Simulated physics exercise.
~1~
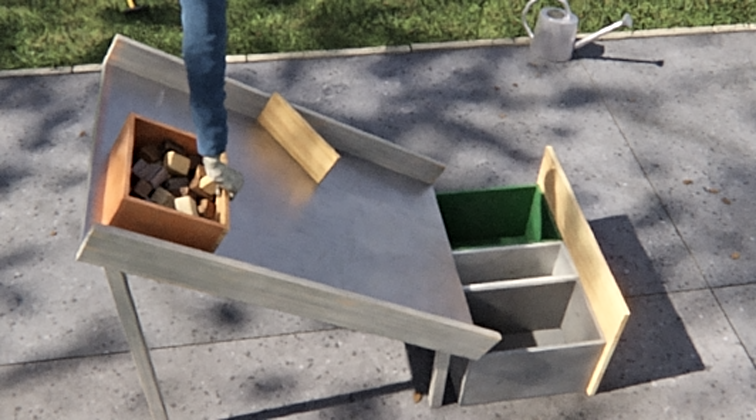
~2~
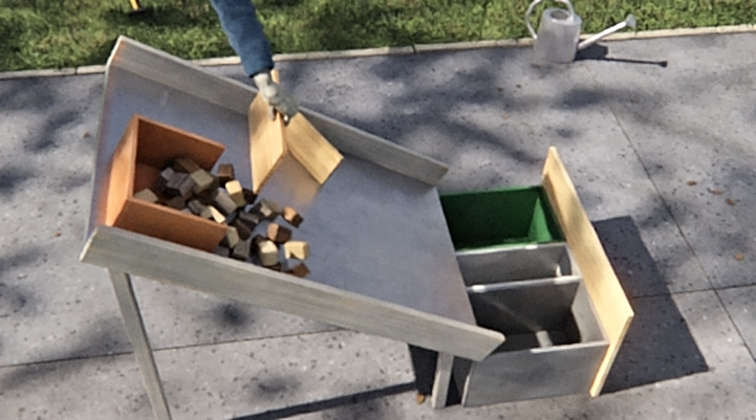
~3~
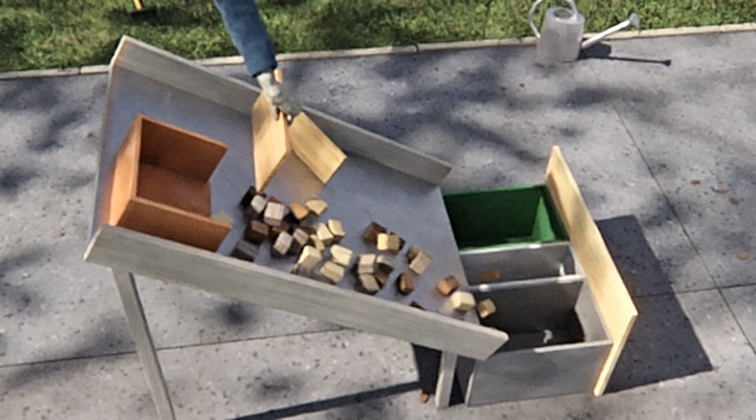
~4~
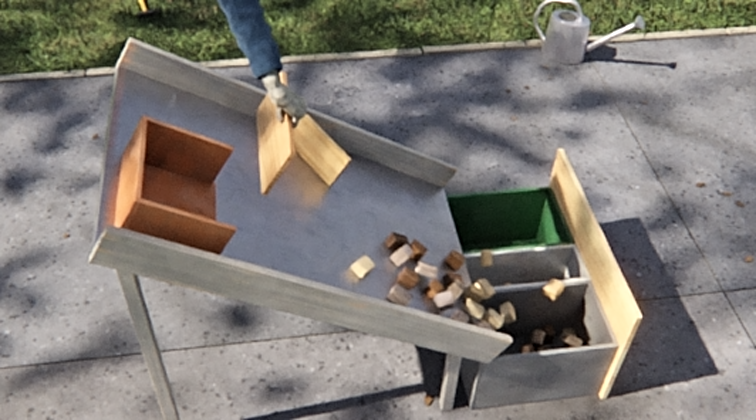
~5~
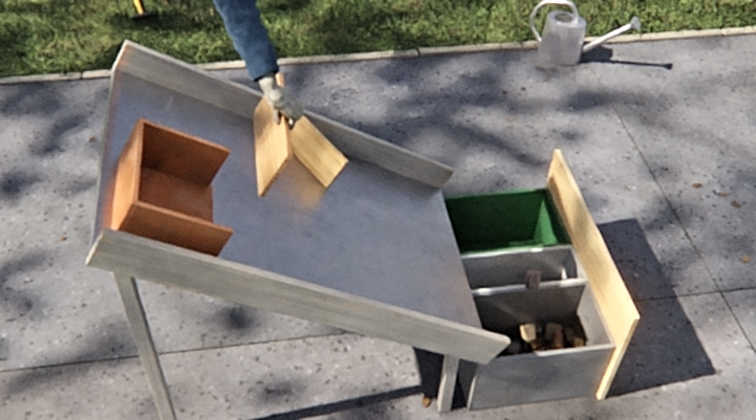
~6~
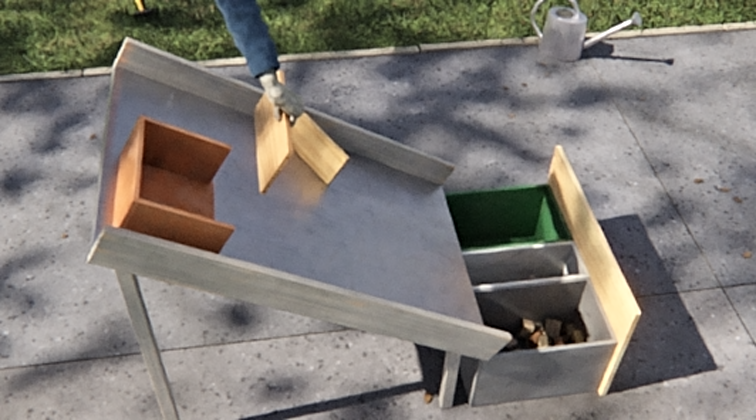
In this clip, a gloved hand lifts a wooden gate from an orange pen on a sloping table, and wooden blocks tumble down to the right past an angled board. Most visibly gather in the nearest grey tub, leaving the slope and pen empty while the hand holds the gate.
